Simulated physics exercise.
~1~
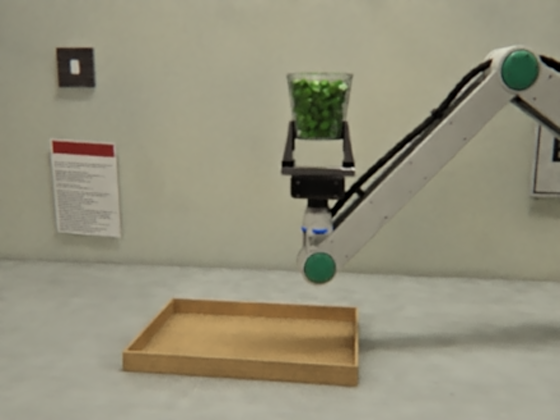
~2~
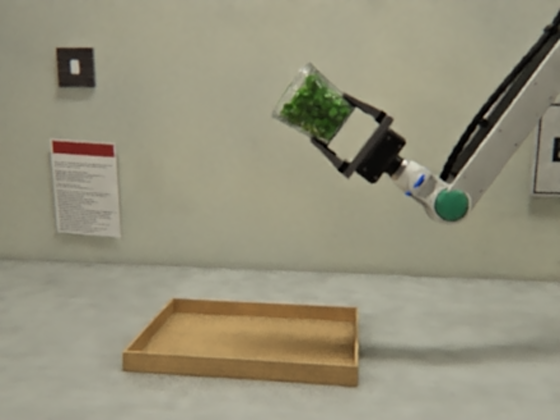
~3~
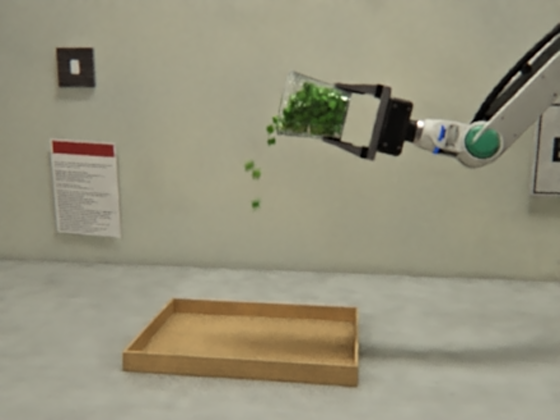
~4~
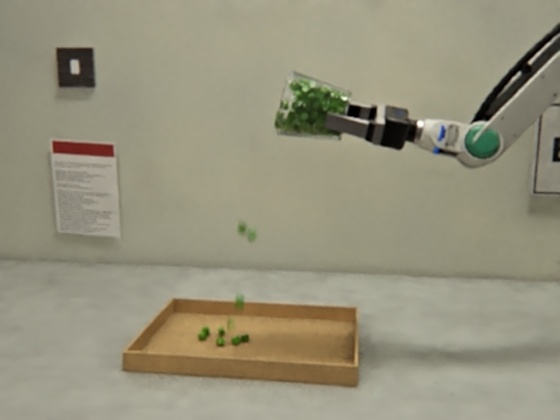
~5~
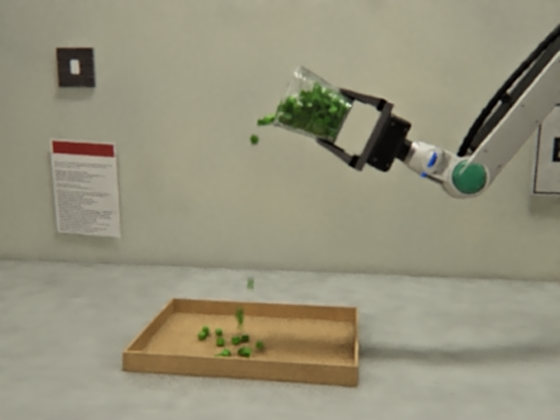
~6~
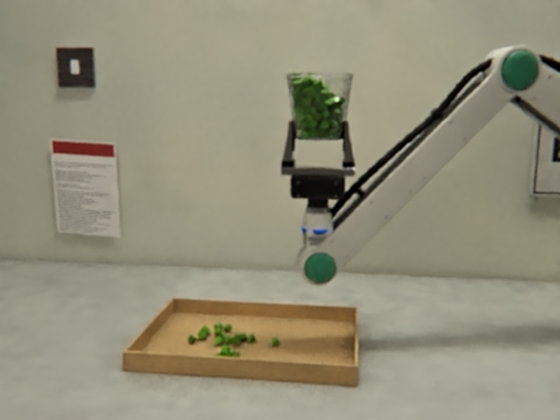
A robot arm tipped a clear tumbler of green vegetable dice onto its side above a shallow tray, twisted it as a few pieces dropped out, then turned it upright again, leaving a small scatter in the tray and most still in the tumbler.
